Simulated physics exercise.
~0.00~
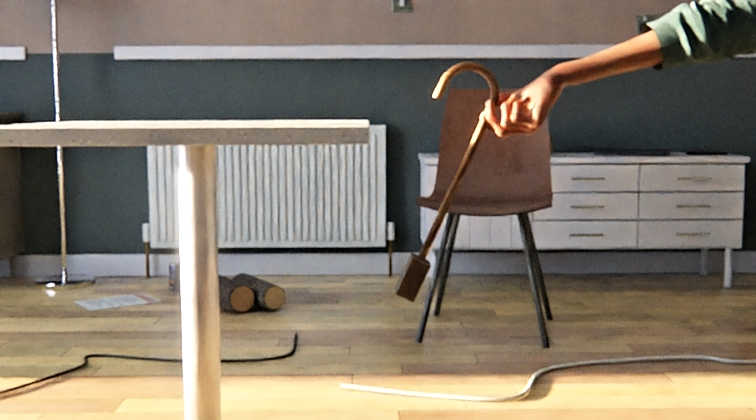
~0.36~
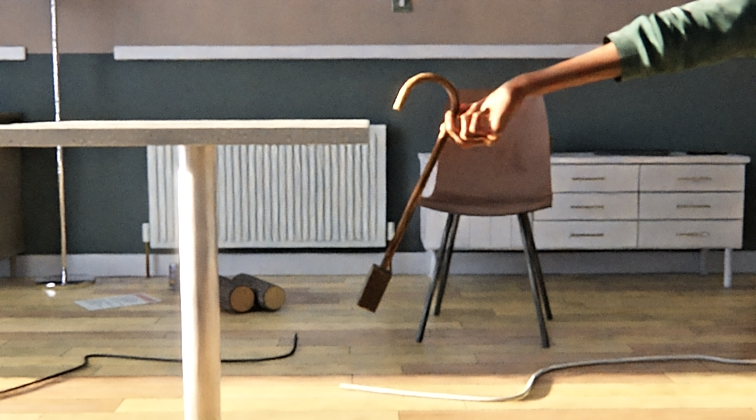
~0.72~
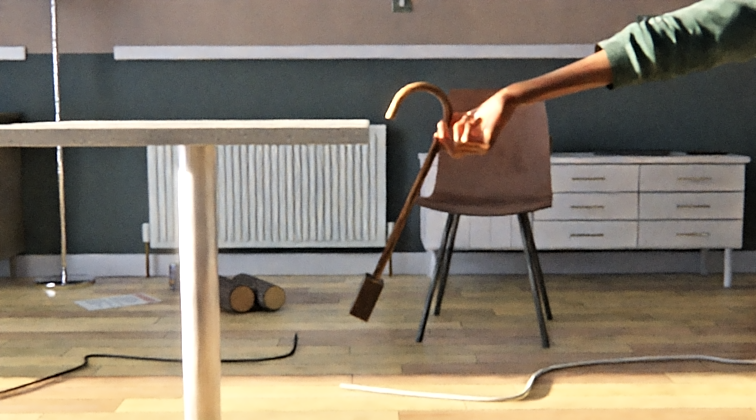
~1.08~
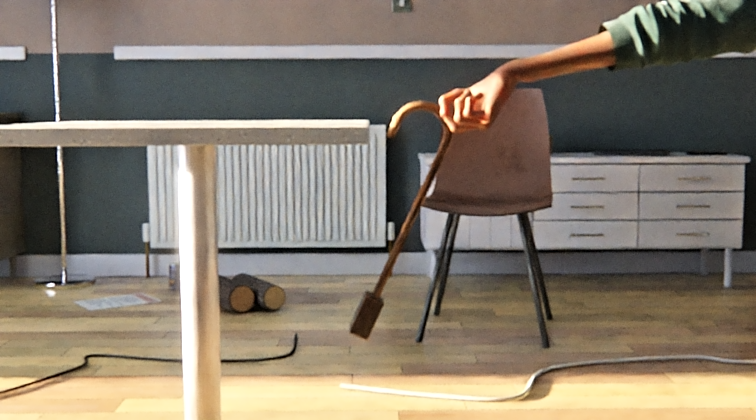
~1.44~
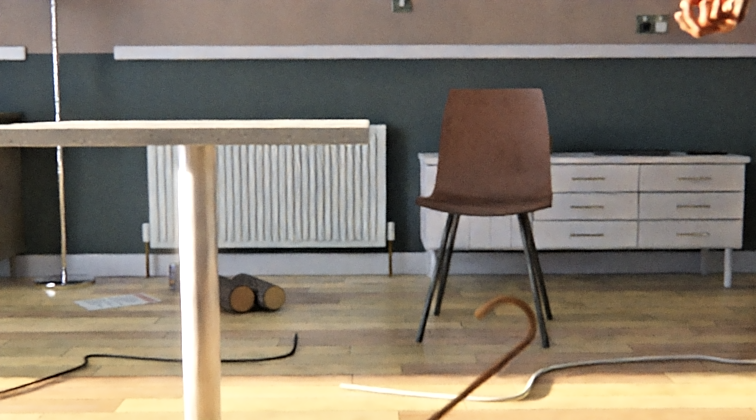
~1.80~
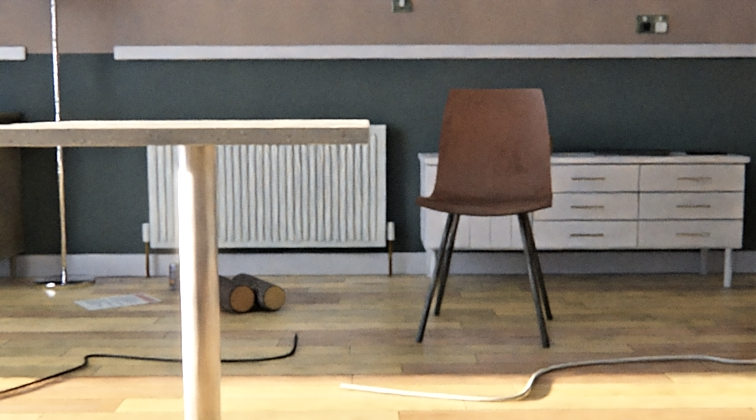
At a table's edge, a hand releases a curved-handled object, which falls out of view.
